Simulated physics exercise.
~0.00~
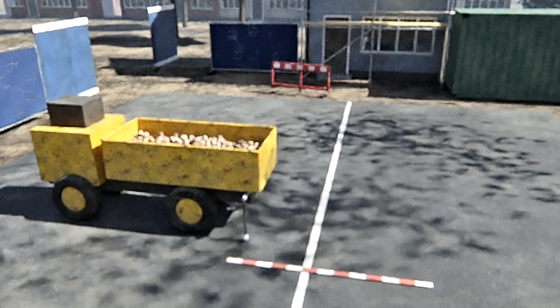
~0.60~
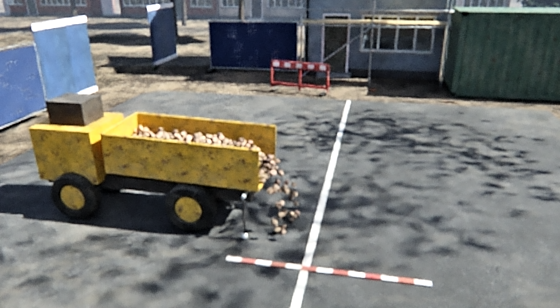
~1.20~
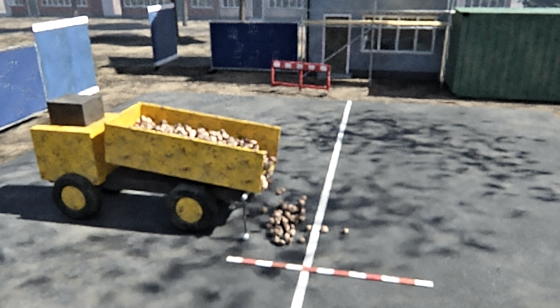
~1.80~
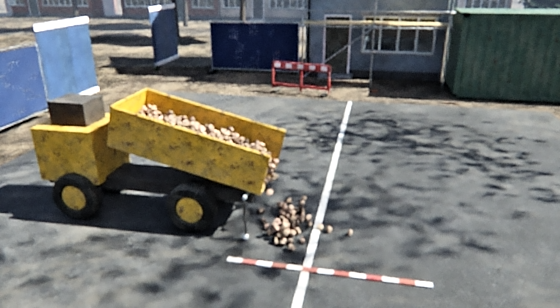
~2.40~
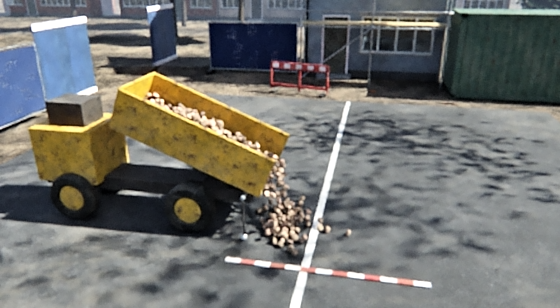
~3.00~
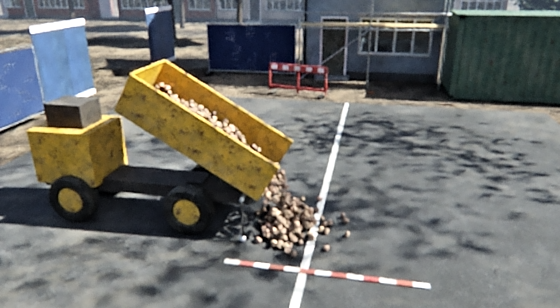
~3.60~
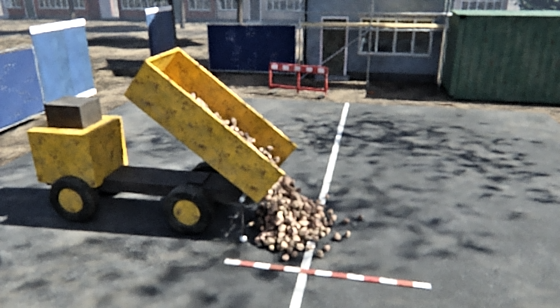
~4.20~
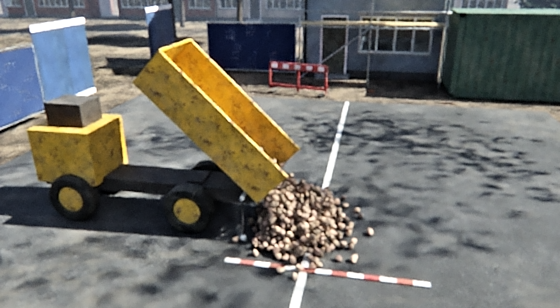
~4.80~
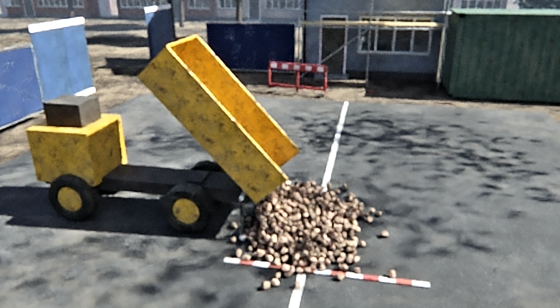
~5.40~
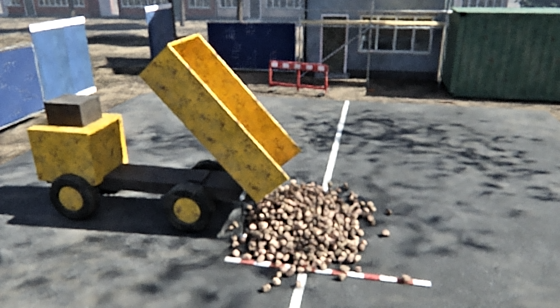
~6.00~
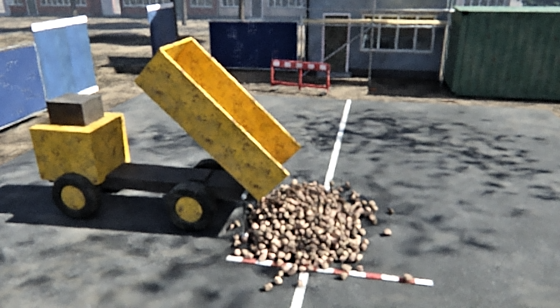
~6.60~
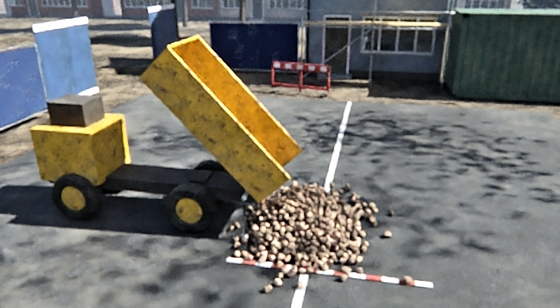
A yellow tipper truck raises its body and dumps brown stones into a heap across a white line.
